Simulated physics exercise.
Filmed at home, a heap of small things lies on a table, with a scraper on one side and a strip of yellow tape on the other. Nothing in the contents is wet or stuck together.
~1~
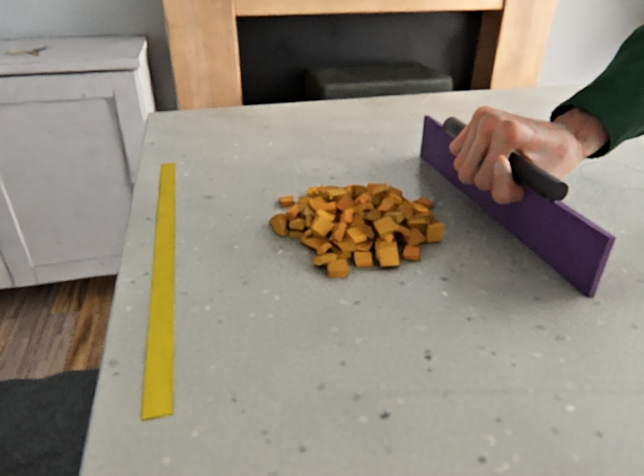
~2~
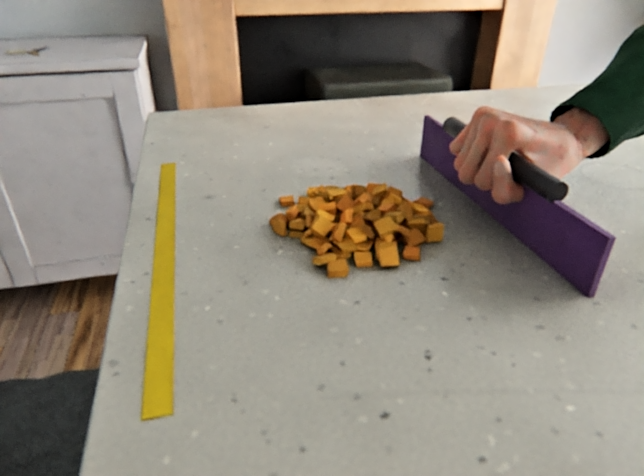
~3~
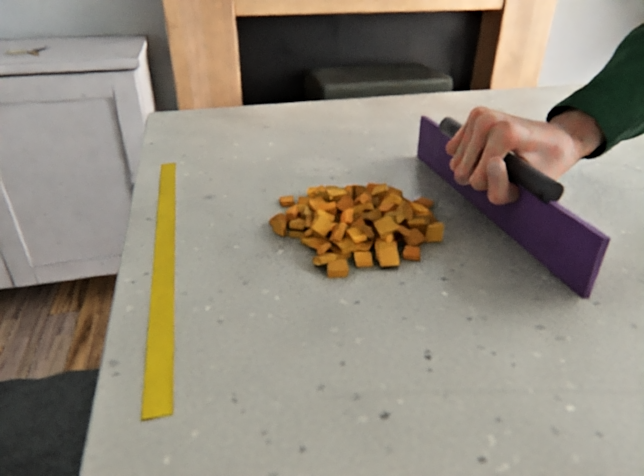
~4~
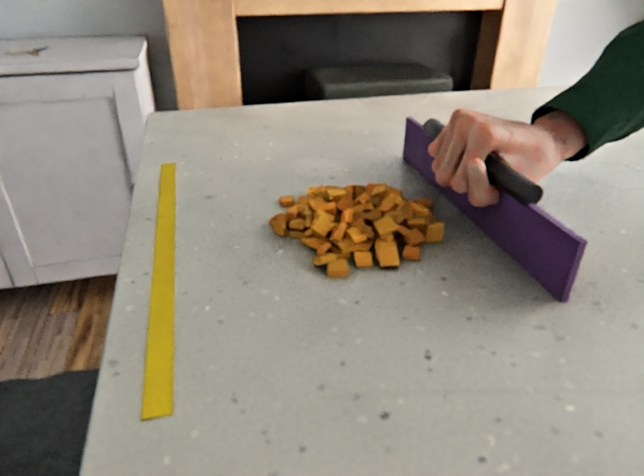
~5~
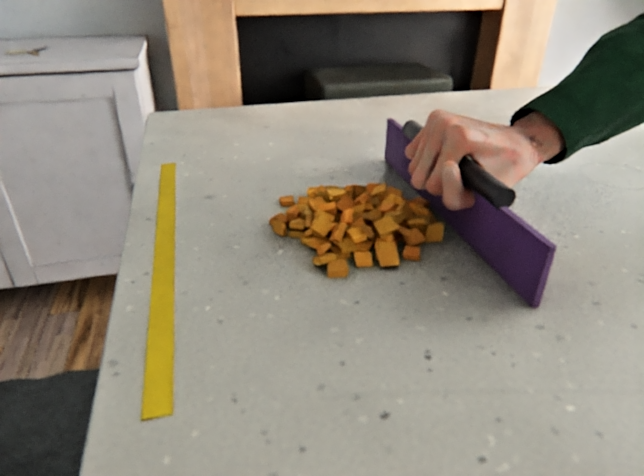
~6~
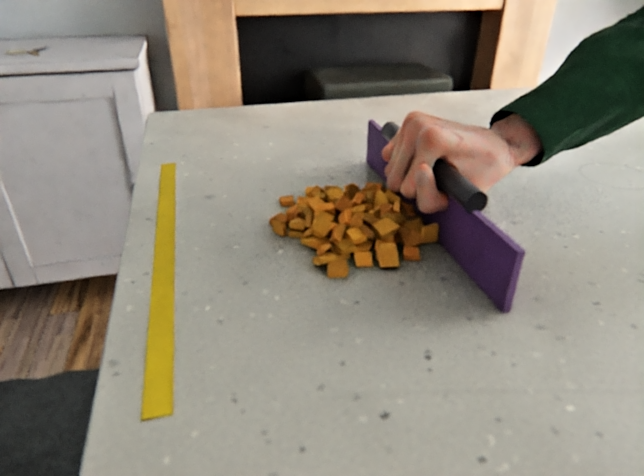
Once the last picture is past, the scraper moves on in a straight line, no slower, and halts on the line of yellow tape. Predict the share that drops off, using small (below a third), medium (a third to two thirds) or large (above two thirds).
Large.
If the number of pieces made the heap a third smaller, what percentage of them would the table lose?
Near 70 per cent of the pieces.
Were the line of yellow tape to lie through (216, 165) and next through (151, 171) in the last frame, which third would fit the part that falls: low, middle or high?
First try: Below one third; second try: Above two thirds.
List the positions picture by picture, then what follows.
The first picture shows scraper at (582, 252), at rest; yellow tape at (168, 170), about two fingers from the edge; edge at (120, 255); the heap at (354, 219), small crackers.
The second picture shows scraper at (582, 252), at rest.
The third picture shows scraper at (577, 253); the heap at (354, 219).
The fourth picture shows scraper at (556, 256).
The fifth picture shows scraper at (527, 260); the heap at (354, 219).
The sixth picture shows scraper at (498, 265); yellow tape at (168, 170); edge at (120, 255); the heap at (352, 219), a small part pushed along.
Soon, scraper still moving, near (288, 180); heap all on the table, its front near (165, 240).
A while on, scraper stopped at the yellow tape; heap about two thirds over the edge.
Towards the end, scraper stopped at the yellow tape; heap most over the edge.
Finally, scraper stopped at the yellow tape; heap most over the edge.
